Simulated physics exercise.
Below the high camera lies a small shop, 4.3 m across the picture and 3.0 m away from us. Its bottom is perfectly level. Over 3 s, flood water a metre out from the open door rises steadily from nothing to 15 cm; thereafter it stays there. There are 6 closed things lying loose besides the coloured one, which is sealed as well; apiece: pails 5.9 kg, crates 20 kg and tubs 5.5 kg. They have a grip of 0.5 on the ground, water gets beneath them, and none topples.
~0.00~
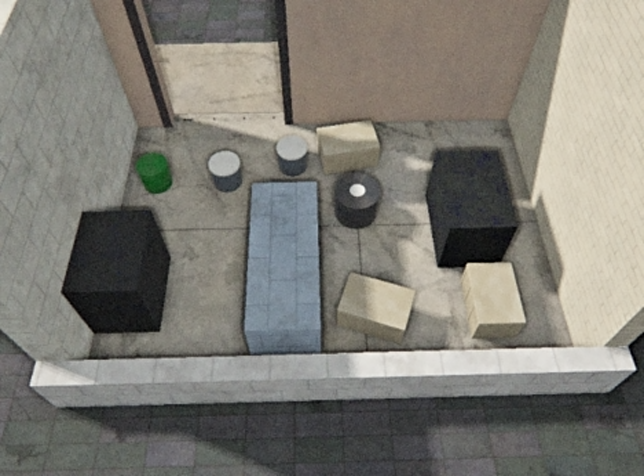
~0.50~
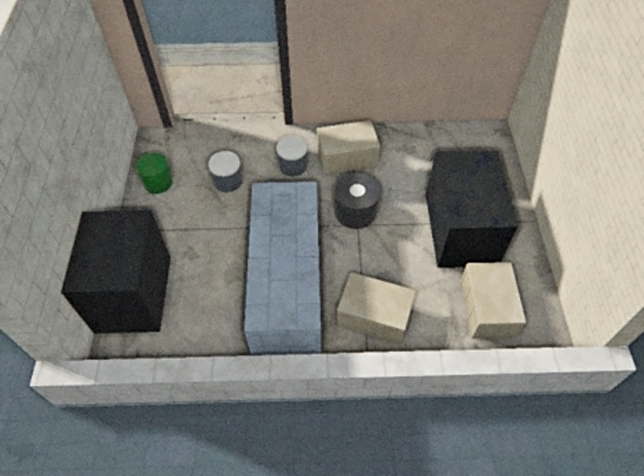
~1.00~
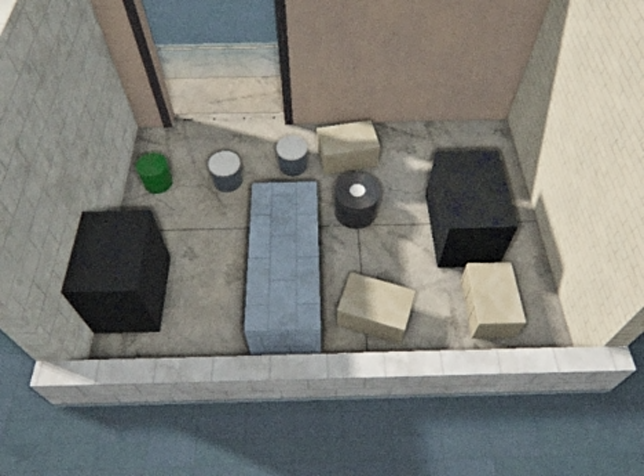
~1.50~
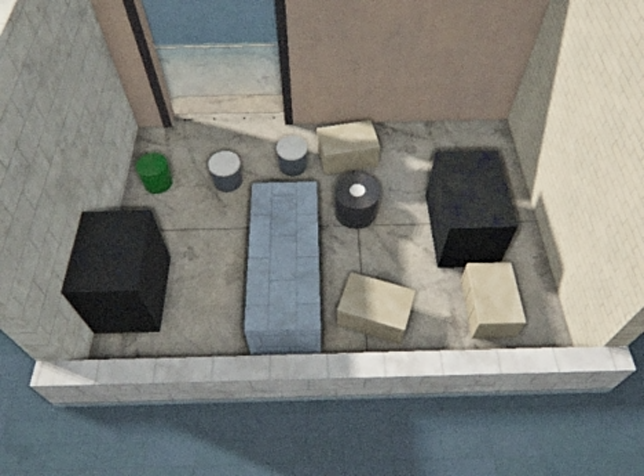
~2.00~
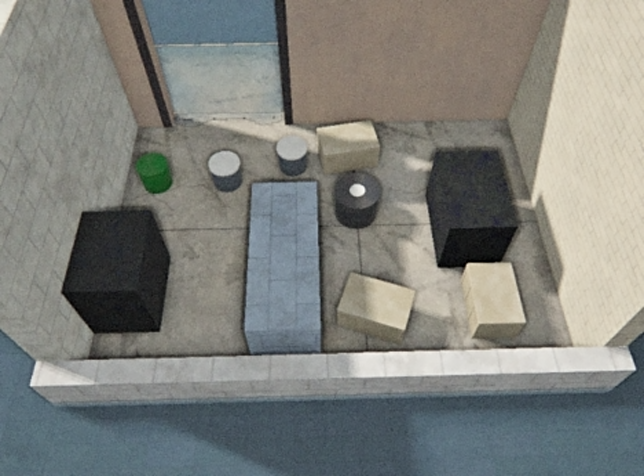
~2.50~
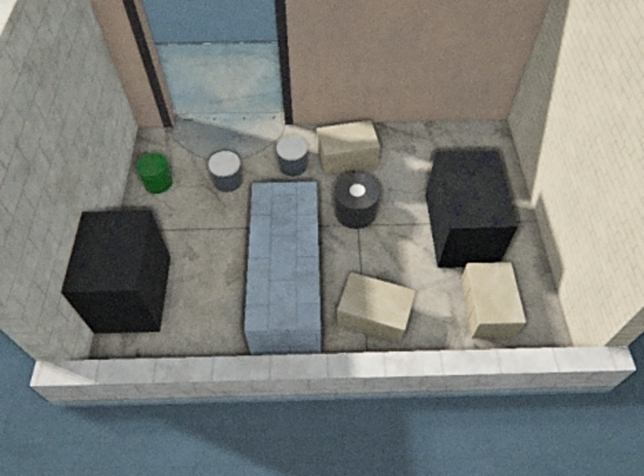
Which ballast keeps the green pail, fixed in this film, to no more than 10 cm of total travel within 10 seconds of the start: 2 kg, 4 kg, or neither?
Neither is enough.
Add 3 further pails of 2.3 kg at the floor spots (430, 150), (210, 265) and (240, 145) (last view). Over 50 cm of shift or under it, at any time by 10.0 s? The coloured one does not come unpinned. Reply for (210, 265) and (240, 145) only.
Note, in sequence: Exceeded, exceeded.
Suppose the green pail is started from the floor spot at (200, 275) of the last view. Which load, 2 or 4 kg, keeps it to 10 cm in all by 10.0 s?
Looking at the loads, neither keeps it.
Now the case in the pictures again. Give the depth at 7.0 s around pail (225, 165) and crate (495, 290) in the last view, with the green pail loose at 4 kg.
Roughly 11 and 1 cm.
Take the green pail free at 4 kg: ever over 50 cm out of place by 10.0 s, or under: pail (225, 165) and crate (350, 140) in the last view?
Beyond, below.
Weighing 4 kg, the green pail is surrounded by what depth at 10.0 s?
Depth: Approx. 15 cm.
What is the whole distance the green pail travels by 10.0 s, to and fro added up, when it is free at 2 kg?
All together it comes to about 250 cm.
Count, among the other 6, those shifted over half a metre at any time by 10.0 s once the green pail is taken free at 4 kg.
By my tally, 3.
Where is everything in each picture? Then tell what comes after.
The green pail at (151, 164), on the bottom; water covers 0.0 m2; 0 of 7 have shifted, in the first frame.
The green pail at (151, 164), on the bottom; 0.0 m2 under water; 0 of 7 have shifted, in the second frame.
The green pail at (151, 164) rests on the ground; water covers 0.0 m2; 0 of 7 have shifted, in the third frame.
The green pail at (151, 164) rests on the ground; 0.0 m2 under water; 0 of 7 have shifted, in the fourth frame.
The green pail at (151, 164) rests on the ground; water covers 0.0 m2; 0 of 7 have shifted, in the fifth frame.
The green pail at (151, 164), on the bottom; water covers 0.5 m2; 0 of 7 have shifted, in the sixth frame.
After 3.5 s the green pail would be 3 cm from its start with 2 kg and 0 cm from its start with 4 kg; 2 cm of water round it then.
After 4.5 s the green pail would be 33 cm from its start with 2 kg and 31 cm from its start with 4 kg; 5 cm of water round it then.
After 7.0 s the green pail would be 121 cm from its start with 2 kg and 81 cm from its start with 4 kg; 9 cm of water round it then.
After 10.0 s the green pail would be 213 cm from its start with 2 kg and 188 cm from its start with 4 kg; 15 cm of water round it then.
